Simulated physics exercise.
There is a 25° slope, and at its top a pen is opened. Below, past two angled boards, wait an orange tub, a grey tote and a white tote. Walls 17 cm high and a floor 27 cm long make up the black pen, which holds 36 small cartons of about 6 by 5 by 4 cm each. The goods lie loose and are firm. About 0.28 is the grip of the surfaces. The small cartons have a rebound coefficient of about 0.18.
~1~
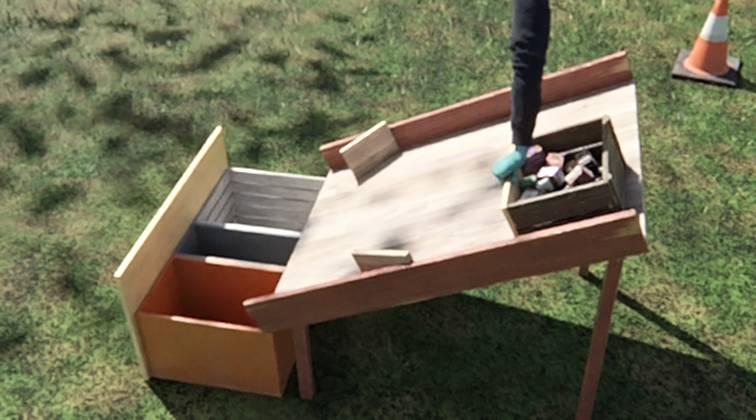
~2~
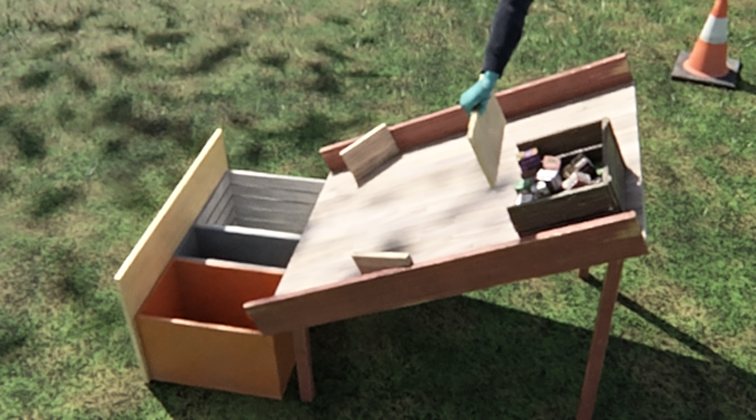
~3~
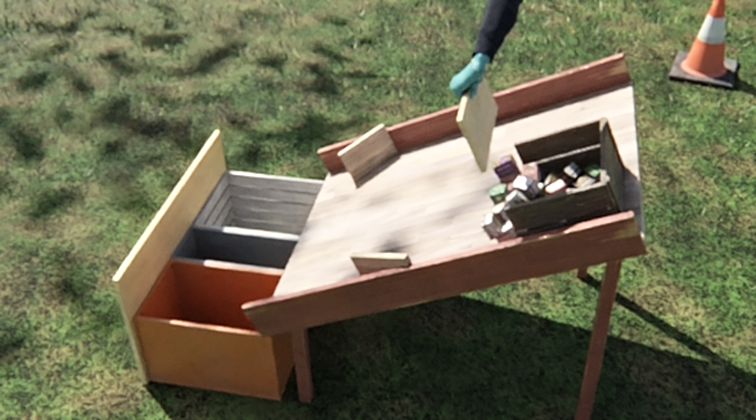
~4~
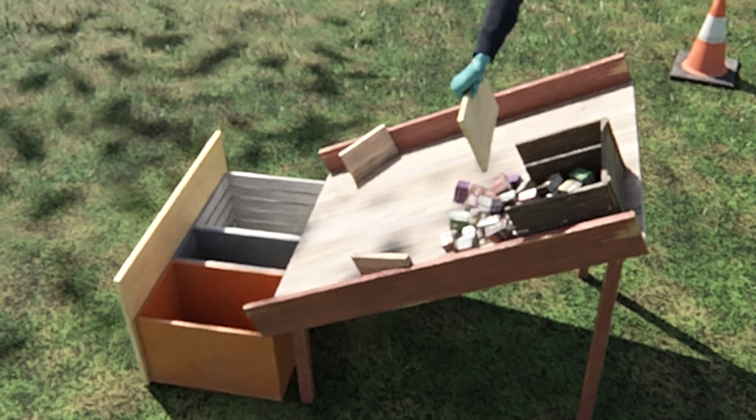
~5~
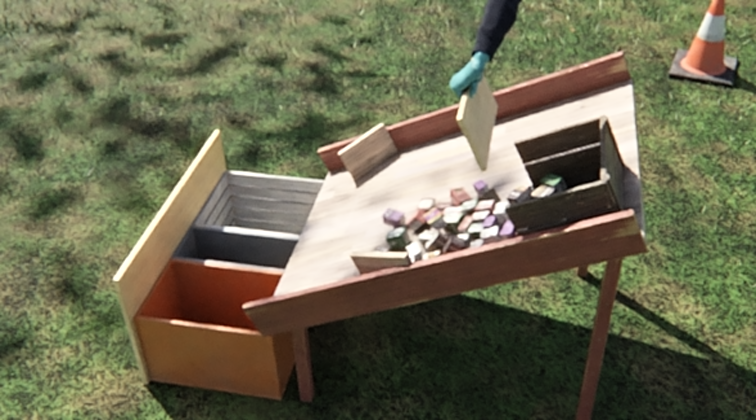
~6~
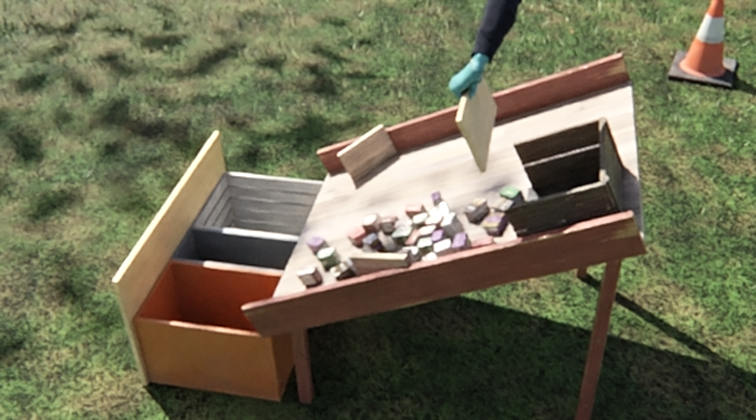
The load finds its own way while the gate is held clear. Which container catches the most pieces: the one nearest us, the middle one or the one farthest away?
The front one.
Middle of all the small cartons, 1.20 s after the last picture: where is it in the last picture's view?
(198, 331).
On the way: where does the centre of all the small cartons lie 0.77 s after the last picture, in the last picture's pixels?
The centre sits near (197, 325).
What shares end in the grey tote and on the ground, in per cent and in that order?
Roughly 35 % for the first place and 0 % for the second.
Then, 0.19 s after the last picture, 2 in the orange tub, 1 in the grey tote, 30 on the slope and 3 in the air.
Then, 0.43 s after the last picture, 10 in the orange tub, 5 in the grey tote, 11 on the slope and 10 in the air.
Then, 0.77 s after the last picture, 23 in the orange tub, 12 in the grey tote and 1 on the slope.
Outcome (1.20 s after the last picture), 24 in the orange tub and 12 in the grey tote.
